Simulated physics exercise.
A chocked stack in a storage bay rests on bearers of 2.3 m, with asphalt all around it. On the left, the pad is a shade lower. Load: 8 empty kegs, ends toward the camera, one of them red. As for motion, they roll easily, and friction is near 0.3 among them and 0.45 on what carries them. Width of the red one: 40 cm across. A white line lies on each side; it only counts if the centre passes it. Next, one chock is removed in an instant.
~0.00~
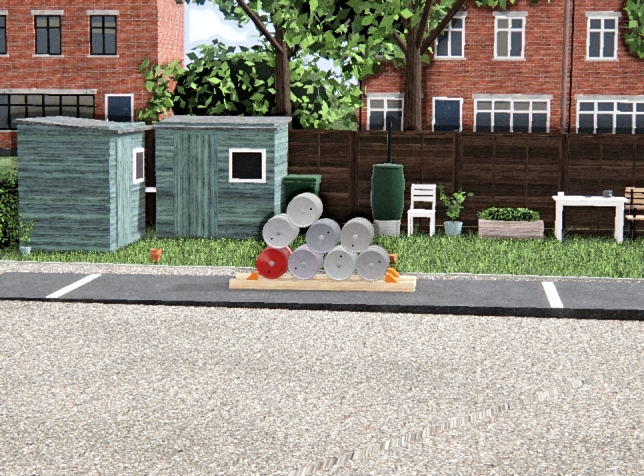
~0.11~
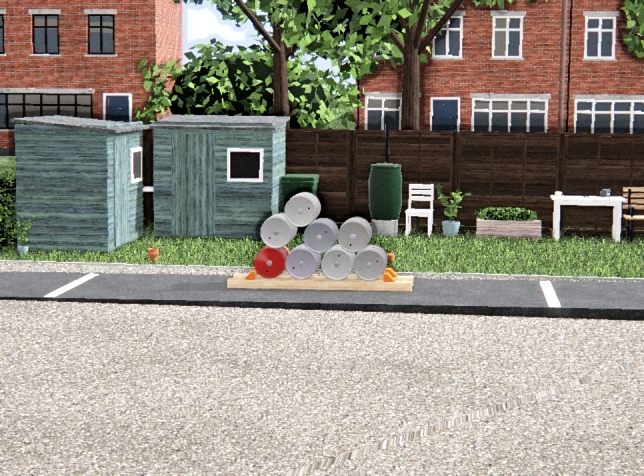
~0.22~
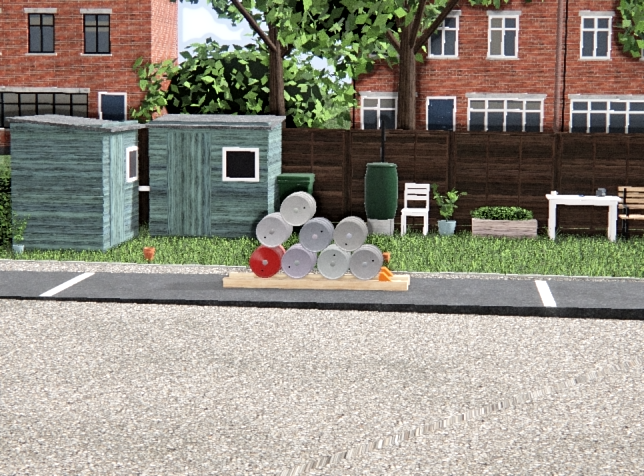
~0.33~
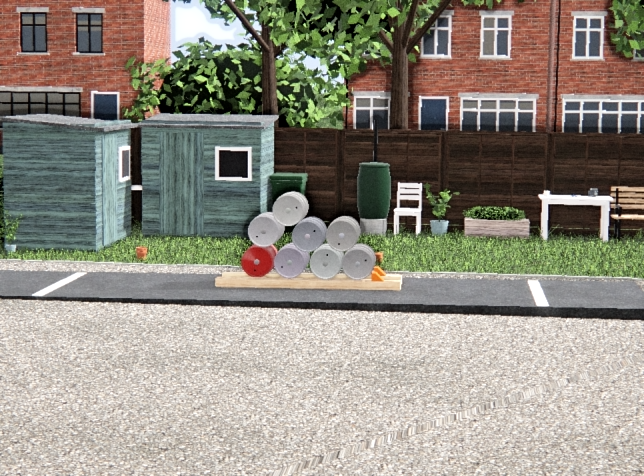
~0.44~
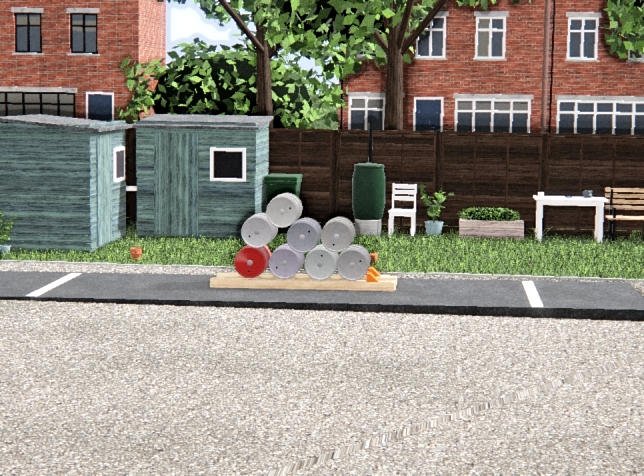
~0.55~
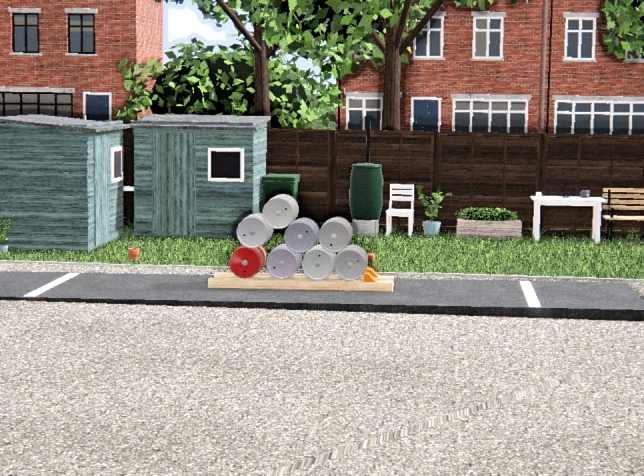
In a paved bay before sheds and a brick-fronted row, grey drums and one red one sit stacked on timber as the view drifts slowly right. The orange chock at the left disappears, while the one at the right stays, and then the red drum edges very slightly left from its neighbour.
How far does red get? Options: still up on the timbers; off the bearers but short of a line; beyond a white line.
It ends up beyond a white line.
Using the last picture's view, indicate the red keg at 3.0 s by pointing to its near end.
Estimated pixel position: About (34, 269).
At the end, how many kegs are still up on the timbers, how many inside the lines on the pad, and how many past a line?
7 - 0 - 1.
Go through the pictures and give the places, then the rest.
In the first picture, red (271, 264); both chocks in; lines at (74, 286) and (552, 294); the pad is a shade lower on the left; 4 of the 8 form the bottom row.
In the second picture, red (269, 264).
In the third picture, red (264, 263); left chock gone.
In the fourth picture, red (256, 263).
In the fifth picture, red (249, 263).
In the sixth picture, red (244, 264); lines at (52, 285) and (530, 294).
Then, 1.6 s in, red is off the bearers, 150 cm short of the left line, rolling left; 0 over a line so far.
Then, 3.0 s in, red is past the left line; 1 over a line so far.
In the end (3.9 s), red is past the left line; 1 over a line so far.
